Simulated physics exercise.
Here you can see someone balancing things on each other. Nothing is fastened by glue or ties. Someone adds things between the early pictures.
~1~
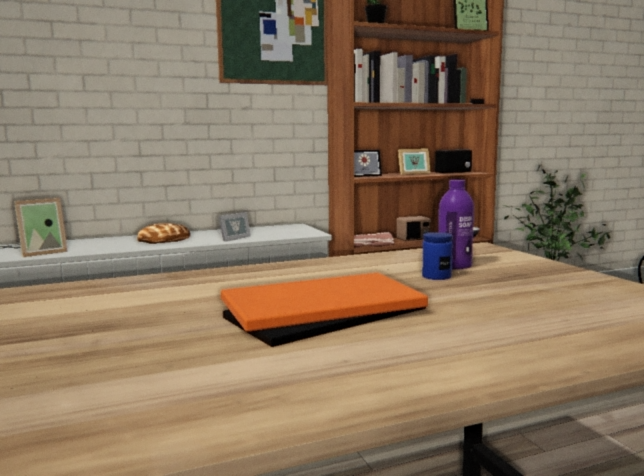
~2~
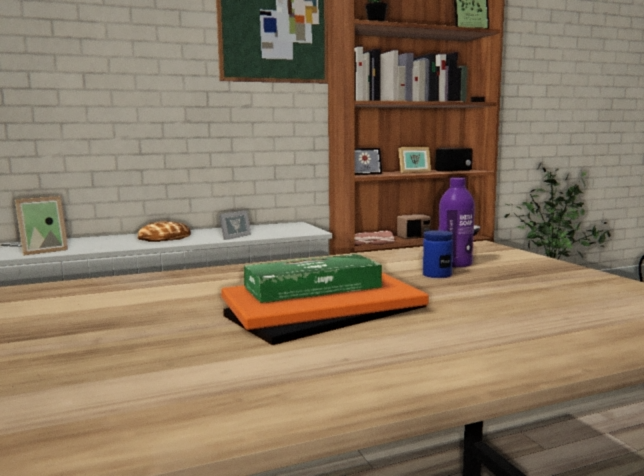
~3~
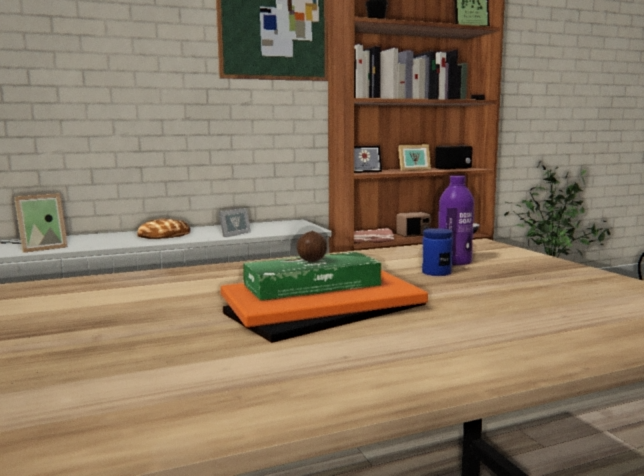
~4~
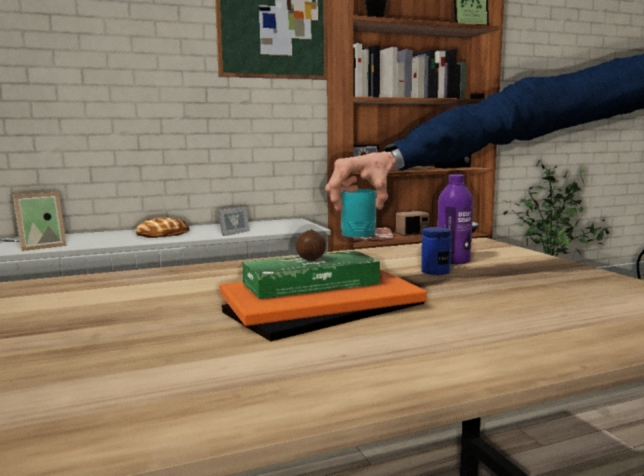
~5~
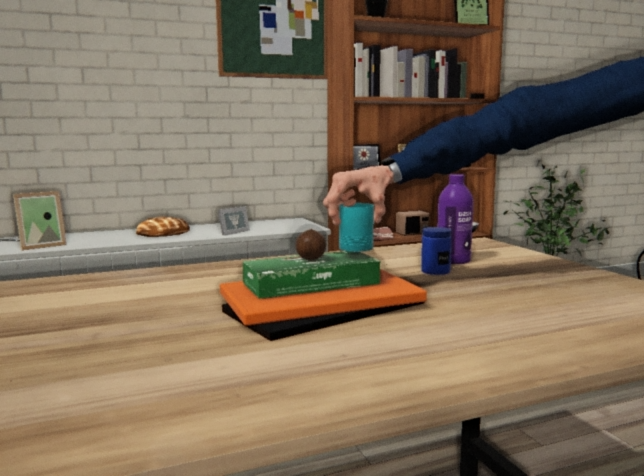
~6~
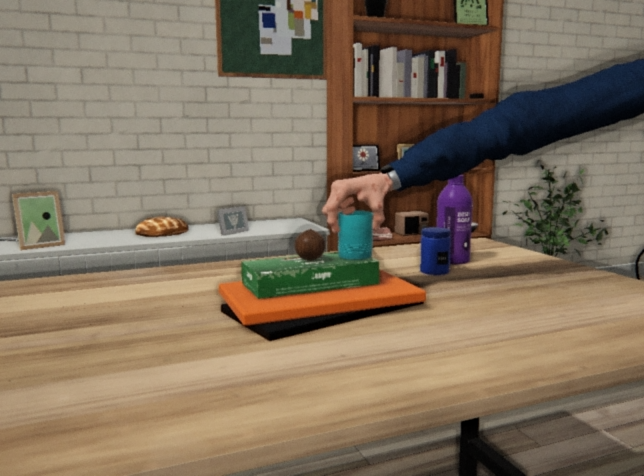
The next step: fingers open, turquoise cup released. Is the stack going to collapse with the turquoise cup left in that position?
No, basically the pile is secure.
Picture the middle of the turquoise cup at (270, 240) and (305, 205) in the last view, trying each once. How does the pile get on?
Result 1: Pile stable; result 2: Pile falls.
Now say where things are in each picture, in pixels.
In the first frame, the last thing is not in view yet.
In the second frame, the last thing is not in view yet.
In the third frame, the last thing is not in view yet; purple bottle (456, 220).
In the fourth frame, coming down; turquoise cup (359, 213); brown onion (311, 245).
In the fifth frame, coming down; turquoise cup (356, 227).
In the sixth frame, in place under the hand; turquoise cup (355, 234); purple bottle (454, 219).
Then, 0.20 s past the last view, nothing moves.
Then, 0.60 s past the last view, turquoise cup resting near (355, 235).
Finally, all 7 still in place. Final places as the last picture's camera would see them, turquoise cup near (355, 235). The pile holds.
